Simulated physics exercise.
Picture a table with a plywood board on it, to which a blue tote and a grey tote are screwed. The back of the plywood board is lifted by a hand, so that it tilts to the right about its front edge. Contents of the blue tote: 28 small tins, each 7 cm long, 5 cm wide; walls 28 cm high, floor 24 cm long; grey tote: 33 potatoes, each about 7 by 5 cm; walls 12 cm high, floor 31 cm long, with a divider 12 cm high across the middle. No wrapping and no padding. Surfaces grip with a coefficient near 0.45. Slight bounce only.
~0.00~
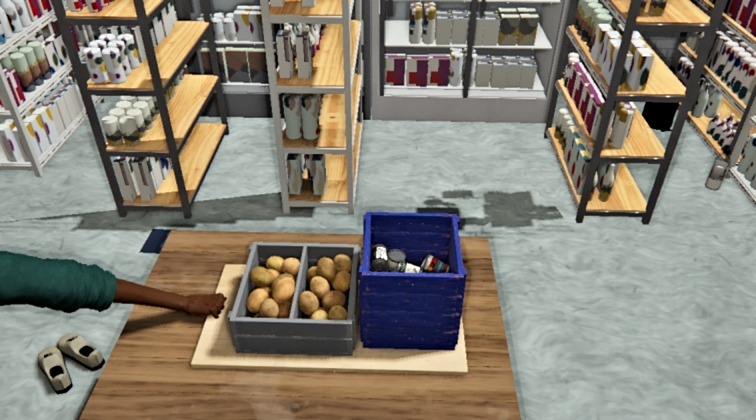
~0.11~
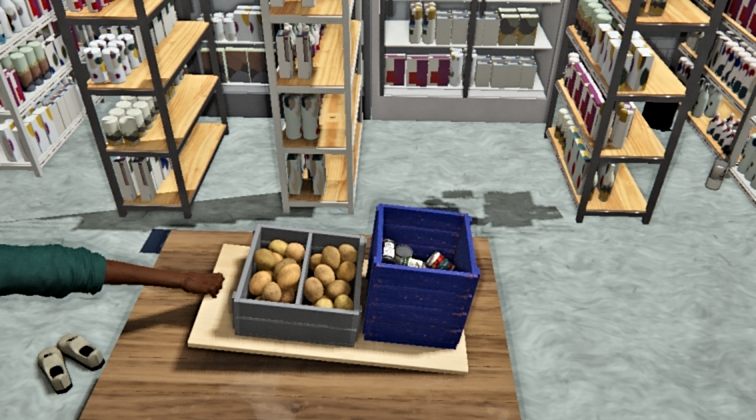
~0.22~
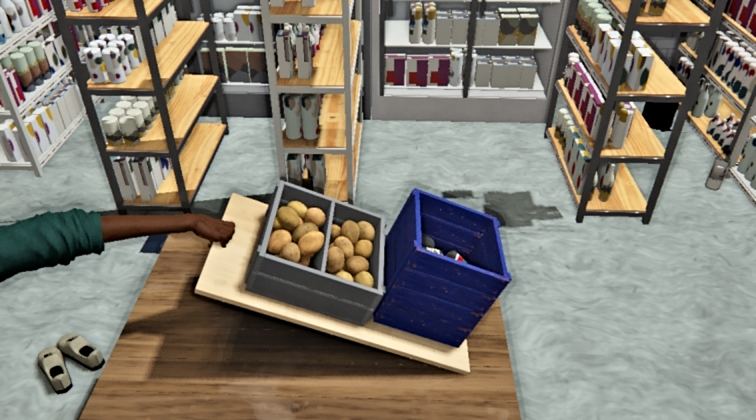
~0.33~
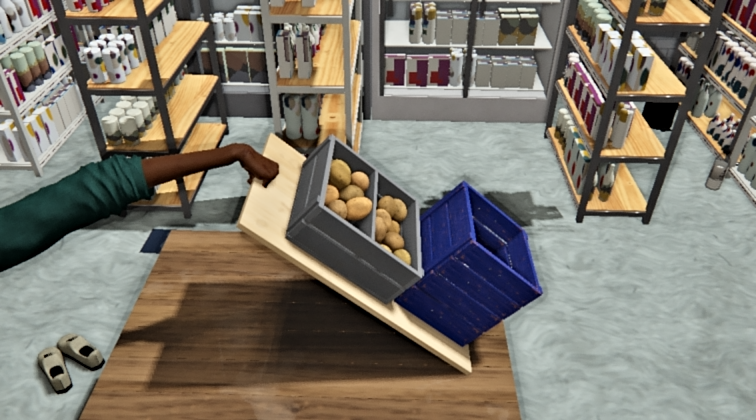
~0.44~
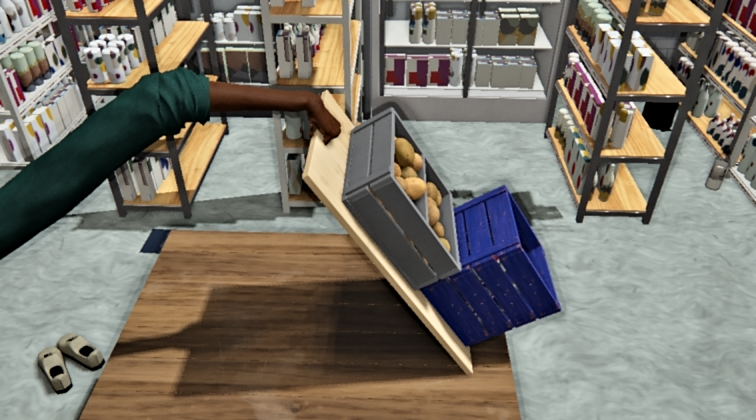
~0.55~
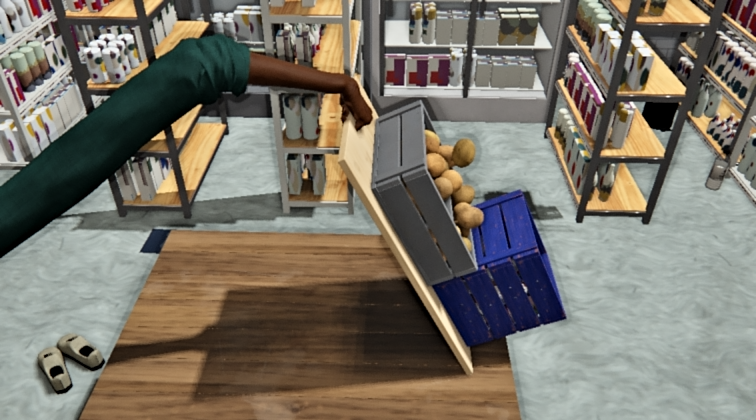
A hand raised the left end of a board on a wooden table, tilting it steeply to the right with a grey crate of potatoes and a blue crate of small tins still on it.
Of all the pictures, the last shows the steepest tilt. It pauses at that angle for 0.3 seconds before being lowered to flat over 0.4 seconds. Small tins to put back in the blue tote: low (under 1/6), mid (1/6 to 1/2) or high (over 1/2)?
Low.
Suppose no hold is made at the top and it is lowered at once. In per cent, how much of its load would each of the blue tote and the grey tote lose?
Blue tote 0%, grey tote 40%.
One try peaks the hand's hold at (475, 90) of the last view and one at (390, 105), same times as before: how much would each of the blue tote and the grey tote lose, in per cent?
First try, then second: The blue tote sheds 30 then 10 per cent, and the grey tote sheds 90 then 50 per cent.
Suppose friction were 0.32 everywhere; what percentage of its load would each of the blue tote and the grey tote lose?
Blue tote 0, grey tote 30 per cent.
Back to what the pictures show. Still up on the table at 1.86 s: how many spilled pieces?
Near 3, give or take.
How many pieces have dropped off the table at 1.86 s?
At that time, the count is near 6.
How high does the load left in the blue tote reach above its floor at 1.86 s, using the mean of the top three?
About 16 cm.
After 0.76 s, tilt 64°; blue tote 28 in, 0 out and grey tote 31 in, 2 out.
After 1.02 s, tilt 39°; blue tote 27 in, 1 out and grey tote 30 in, 3 out.
After 1.39 s, tilt 0°; blue tote 27 in, 1 out and grey tote 25 in, 8 out.
Final count (at 1.86 s), blue tote 27 in, 1 out and grey tote 23 in, 10 out. Asked share, 1 of 28, 4 per cent.
